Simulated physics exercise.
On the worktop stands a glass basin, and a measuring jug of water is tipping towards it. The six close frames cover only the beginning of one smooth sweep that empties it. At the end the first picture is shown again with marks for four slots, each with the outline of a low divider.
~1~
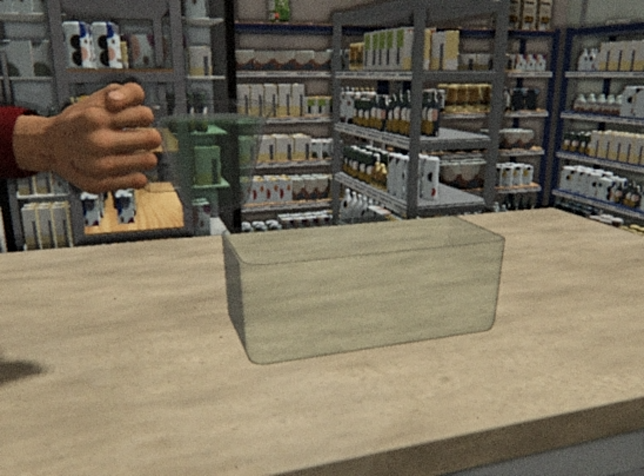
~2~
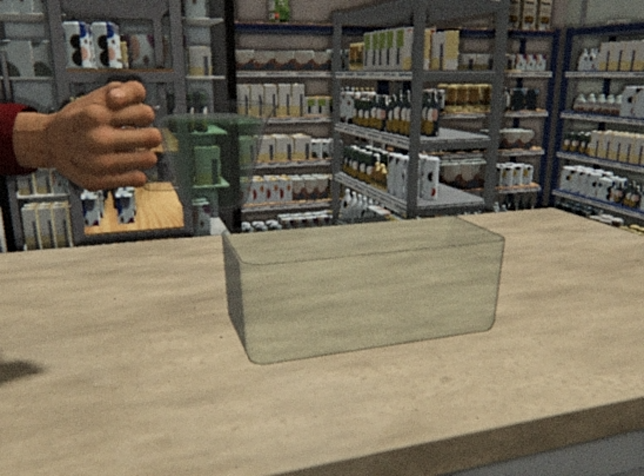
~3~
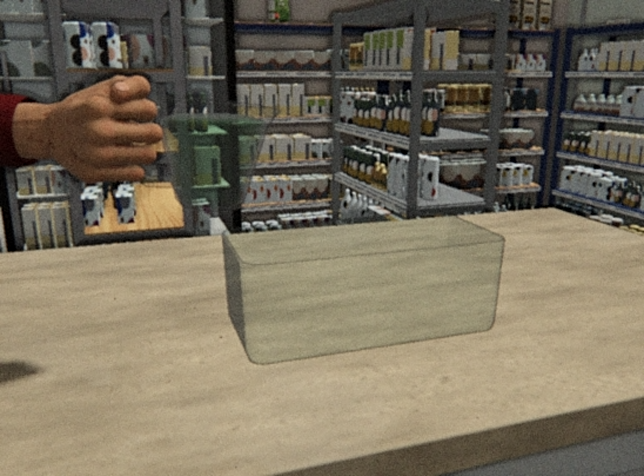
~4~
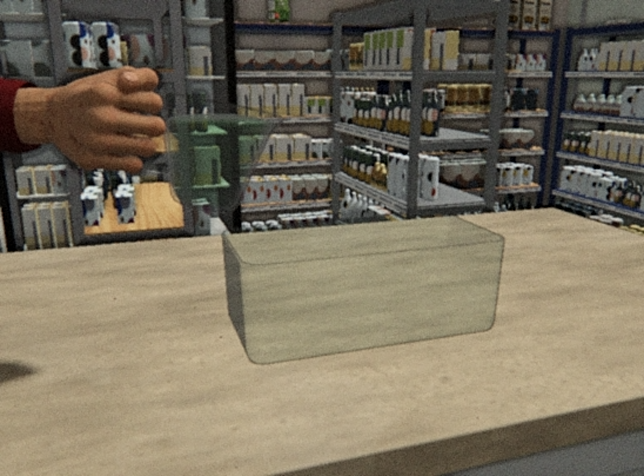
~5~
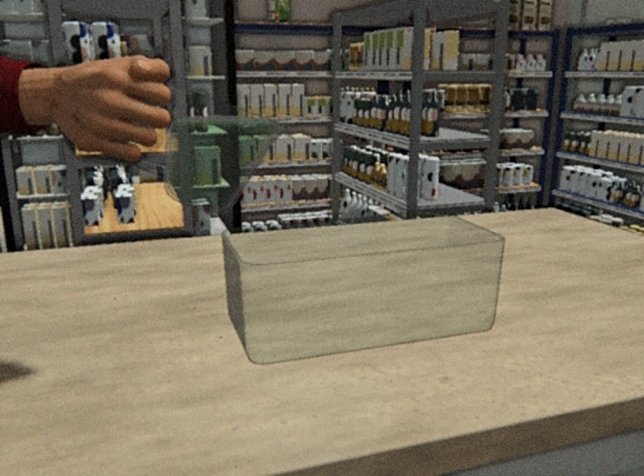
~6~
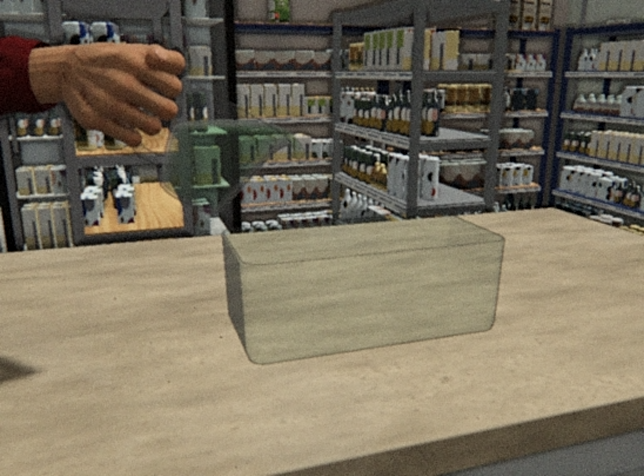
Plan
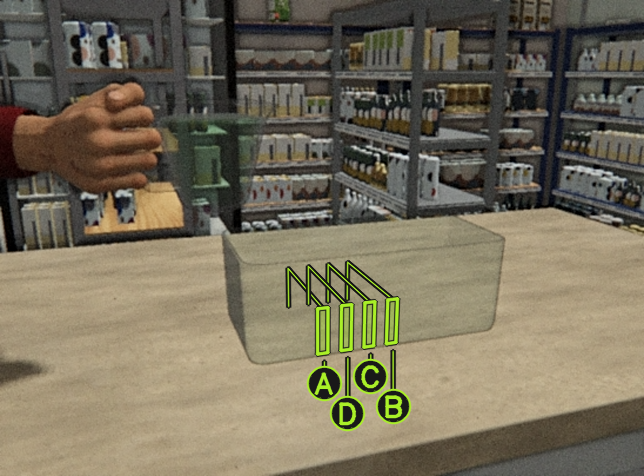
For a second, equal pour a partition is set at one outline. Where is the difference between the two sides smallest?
D works best here.
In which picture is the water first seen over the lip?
In picture 6.
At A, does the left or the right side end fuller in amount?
The right one.
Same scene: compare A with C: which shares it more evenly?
A it is.
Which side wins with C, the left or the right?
More ends on the left.
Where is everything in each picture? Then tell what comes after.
In the first frame, upright, lip at (275, 104); basin from (246, 363) to (491, 326); nothing has left yet.
In the second frame, upright, lip at (276, 105); nothing has left yet.
In the third frame, tipped about 5°, lip at (279, 110); nothing has left yet.
In the fourth frame, tipped about 12°, lip at (283, 118); nothing has left yet.
In the fifth frame, tipped about 20°, lip at (287, 129); nothing has left yet.
In the sixth frame, tipped about 30°, lip at (290, 143); water is over the lip, down to (297, 156).
On the marked copy, A at (324, 361); B at (393, 350); C at (370, 354); D at (347, 357).
If A is chosen, about 19 % ends left of the wall and 81 % right of it.
If B is chosen, about 96 % ends left of the wall and 3 % right of it.
If C is chosen, about 88 % ends left of the wall and 10 % right of it.
If D is chosen, about 50 % ends left of the wall and 49 % right of it.
